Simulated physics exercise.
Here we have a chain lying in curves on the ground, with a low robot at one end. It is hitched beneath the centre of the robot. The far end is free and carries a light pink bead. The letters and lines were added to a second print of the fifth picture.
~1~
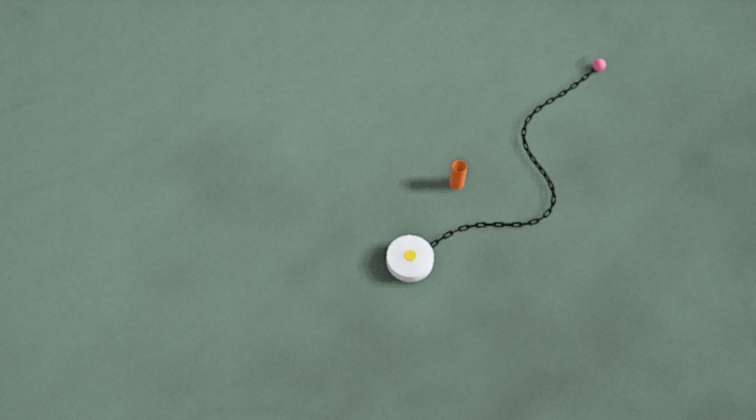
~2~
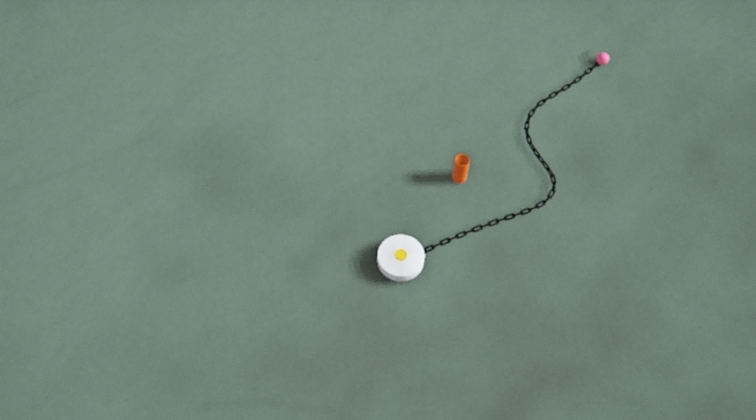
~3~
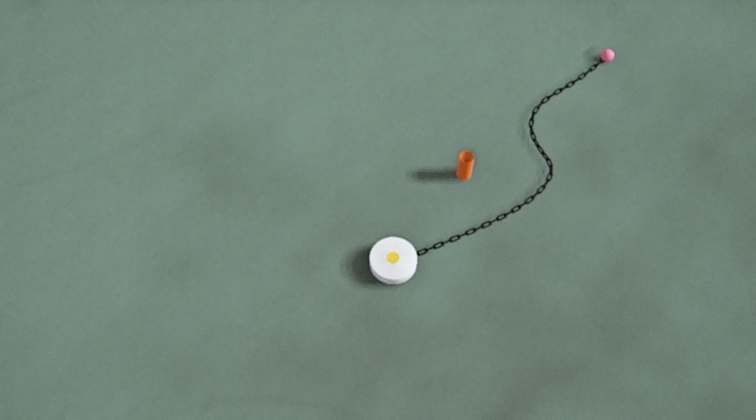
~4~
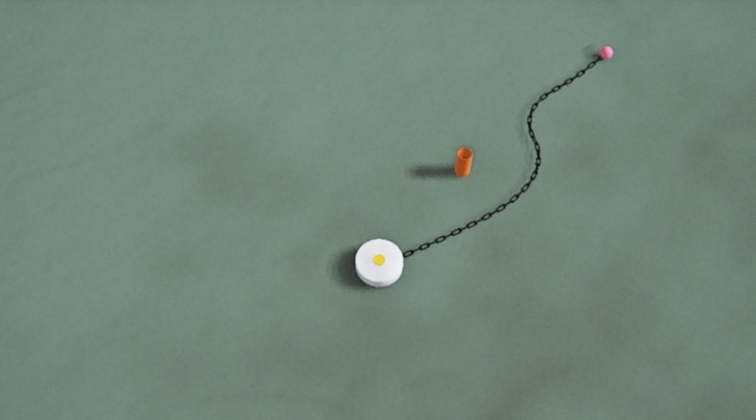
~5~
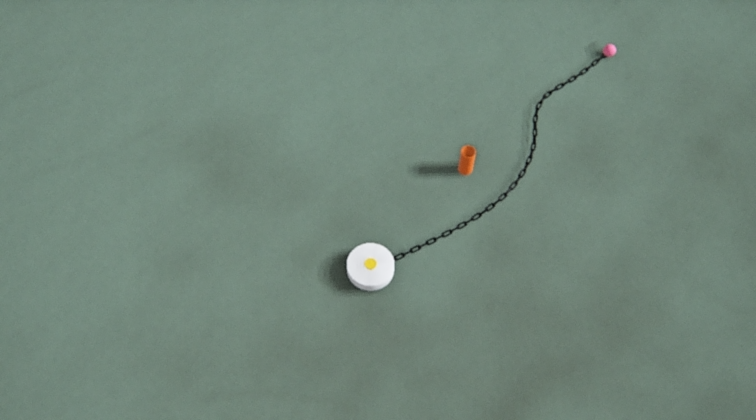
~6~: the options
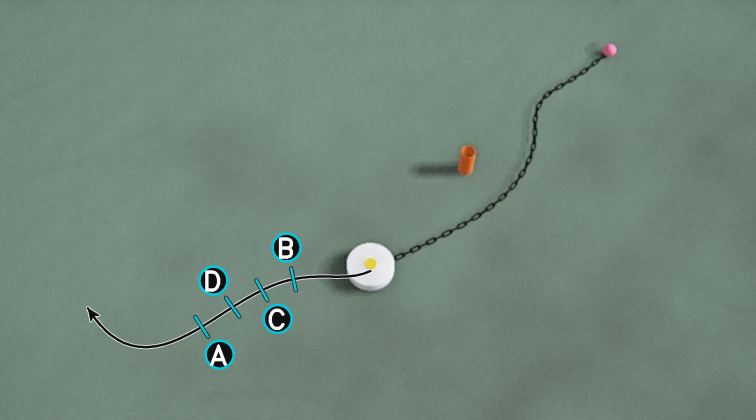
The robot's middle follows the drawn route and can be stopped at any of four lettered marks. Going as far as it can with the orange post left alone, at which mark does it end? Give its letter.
All is well up to B.
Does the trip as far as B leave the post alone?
Yes.
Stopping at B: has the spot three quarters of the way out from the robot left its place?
Yes.
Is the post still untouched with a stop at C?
No.
On the marked copy, A at (202, 327); B at (293, 279); C at (262, 290); D at (233, 307); the route from (370, 271) via (222, 314) to (88, 308).
Taking B. A third of the way, robot (344, 273), middle of the chain (501, 171), free end (604, 54).
Two thirds of the way, robot (316, 273), middle of the chain (482, 178), free end (593, 63).
When it is over, robot (293, 276), middle of the chain (465, 185), free end (583, 73); nothing has been touched.
As for the rest, A brings the chain against the post; C brings the chain against the post; D brings the chain against the post.
